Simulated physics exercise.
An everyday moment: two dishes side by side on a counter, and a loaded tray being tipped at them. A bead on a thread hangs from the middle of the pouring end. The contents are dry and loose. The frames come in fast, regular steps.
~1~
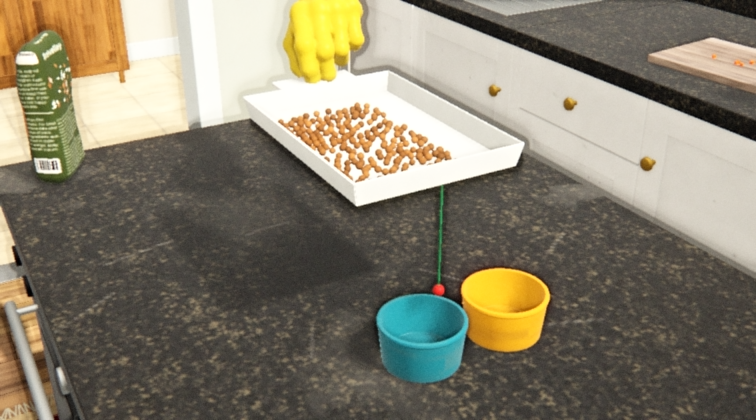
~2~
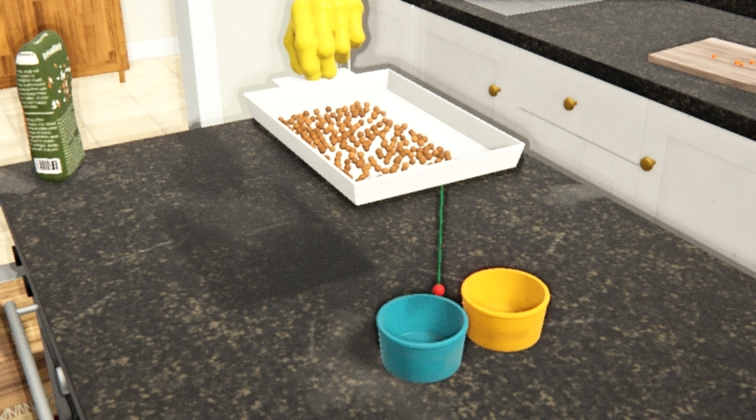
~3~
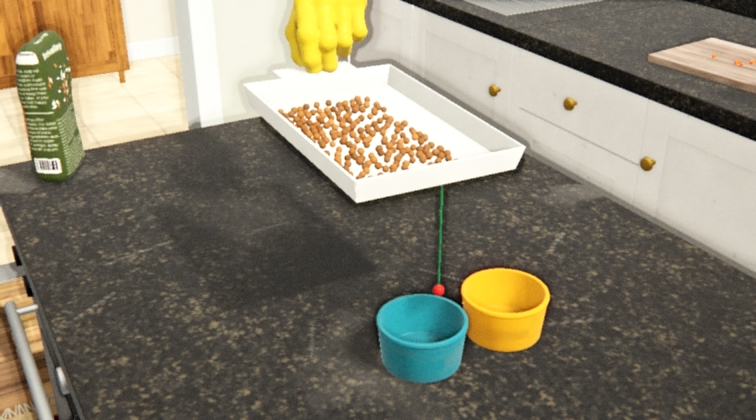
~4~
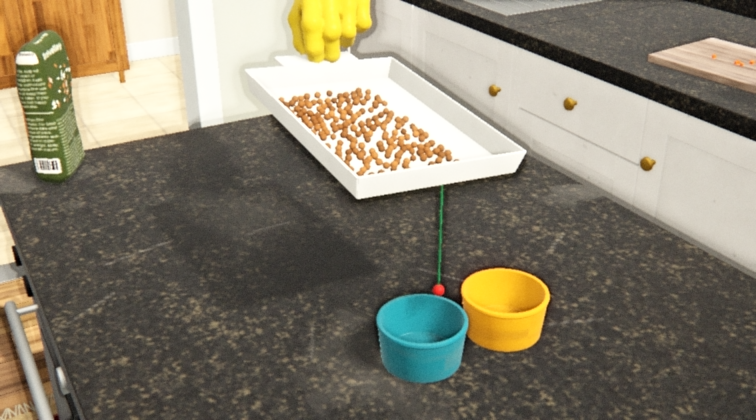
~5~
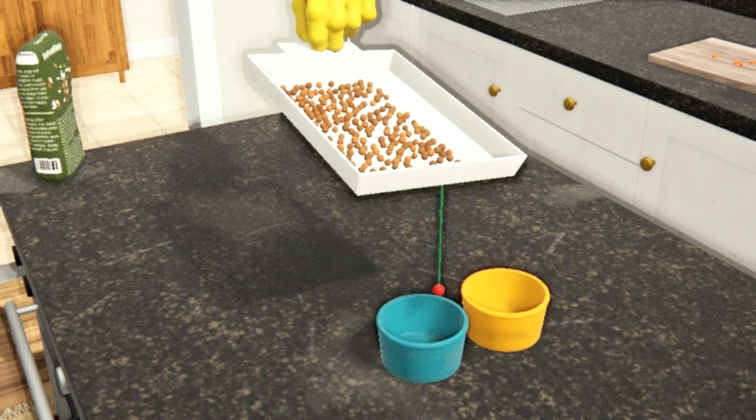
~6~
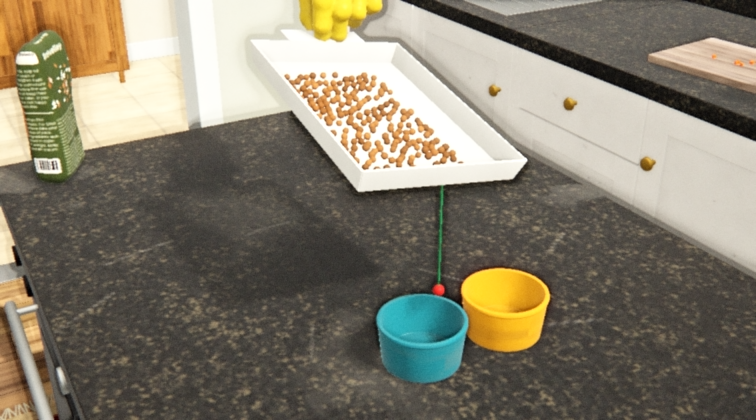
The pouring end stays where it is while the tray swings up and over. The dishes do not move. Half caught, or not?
They take the larger part between them.
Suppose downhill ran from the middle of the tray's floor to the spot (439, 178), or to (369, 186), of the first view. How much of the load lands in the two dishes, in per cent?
About 10 and 10 per cent.
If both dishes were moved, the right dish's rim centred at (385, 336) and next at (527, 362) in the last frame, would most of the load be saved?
First the smaller part, then not half.
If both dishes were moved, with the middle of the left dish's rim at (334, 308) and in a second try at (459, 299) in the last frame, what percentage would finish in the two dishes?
The first gives 0 %, the second 50 %.
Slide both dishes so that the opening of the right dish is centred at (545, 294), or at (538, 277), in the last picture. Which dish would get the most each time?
The first try: The dish on the right. The second: The right dish.
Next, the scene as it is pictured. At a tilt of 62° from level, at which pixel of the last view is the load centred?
Near (474, 158).
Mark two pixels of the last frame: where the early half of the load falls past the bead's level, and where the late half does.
Early half (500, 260), late half (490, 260).
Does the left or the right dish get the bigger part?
More ends in right.
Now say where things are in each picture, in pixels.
In the first picture, corners of the pouring end at (357, 181) and (517, 143), level; middle of the load at (362, 142), cereal balls; left dish at (446, 358); right dish at (530, 327); bead on its thread at (438, 290).
In the second picture, corners of the pouring end at (357, 180) and (517, 143), level; middle of the load at (362, 141).
In the third picture, corners of the pouring end at (358, 178) and (518, 146), tipped barely, lowest at the right corner; middle of the load at (362, 137).
In the fourth picture, corners of the pouring end at (360, 175) and (519, 150), tipped a little, lowest at the right corner; middle of the load at (363, 131).
In the fifth picture, corners of the pouring end at (363, 171) and (519, 154), tipped a little, lowest at the right corner; middle of the load at (365, 125).
In the sixth picture, corners of the pouring end at (365, 168) and (520, 158), tipped clearly, lowest at the right corner; middle of the load at (369, 120); left dish at (446, 358); right dish at (530, 327).
Soon, tray tipped steeply; nearly all on the tray; a stray few in the right dish; a stray few outside both; a stray few in the air.
A while on, tray tipped past a quarter turn; about a third on the tray; about a third in the right dish; a stray few outside both; about a quarter in the air.
Towards the end, tray tipped past a quarter turn; nearly all in the right dish; a small part outside both.
Finally, tray tipped past a quarter turn; none in the left dish; nearly all in the right dish; a small part outside both.
